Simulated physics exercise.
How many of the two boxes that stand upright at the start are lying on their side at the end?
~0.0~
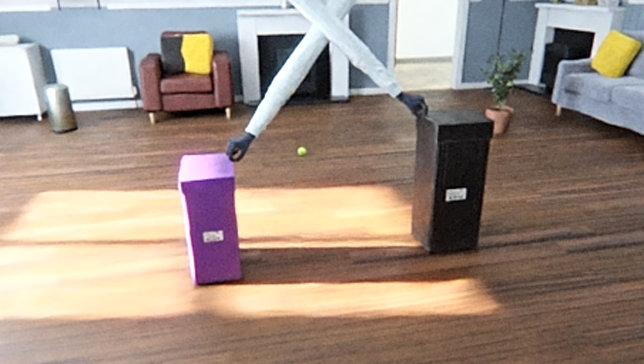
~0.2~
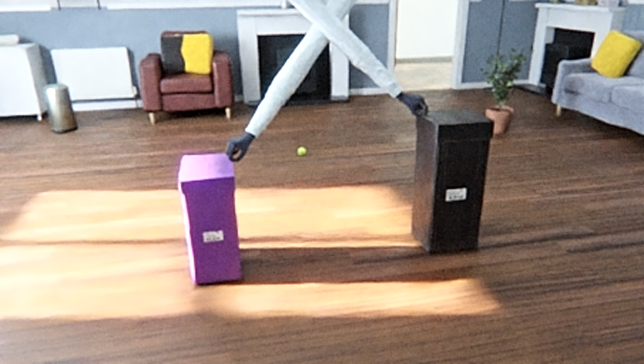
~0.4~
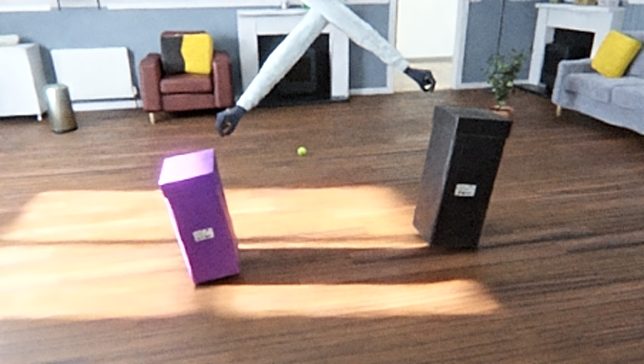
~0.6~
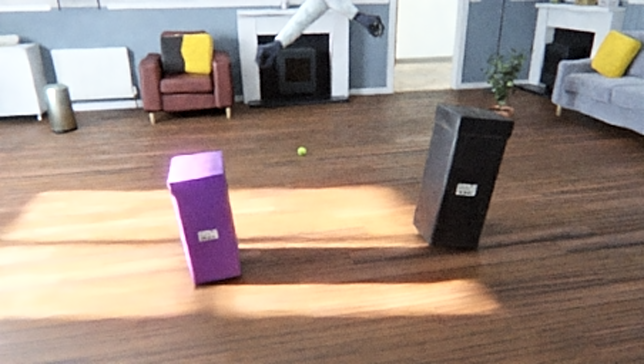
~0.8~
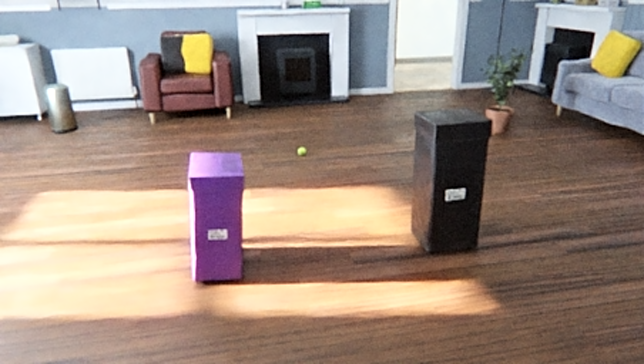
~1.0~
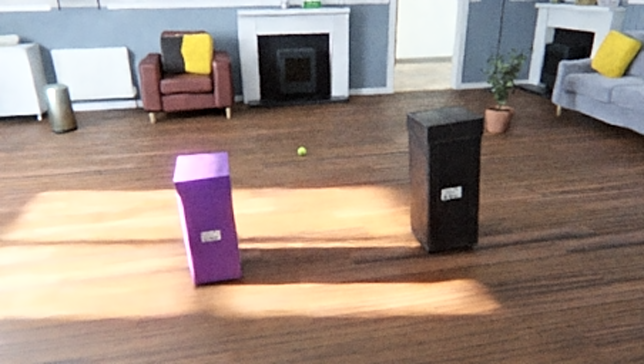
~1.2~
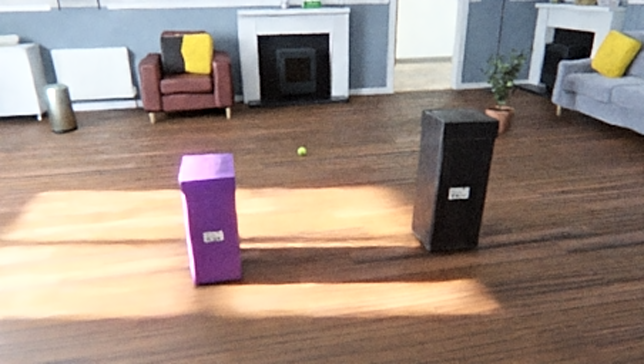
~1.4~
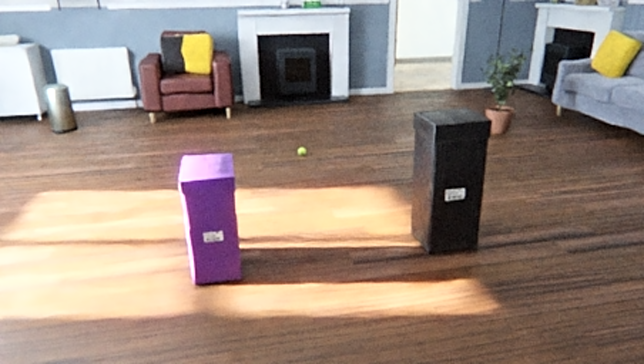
None of them are lying down. Both the purple box and the black box are standing upright at the end.
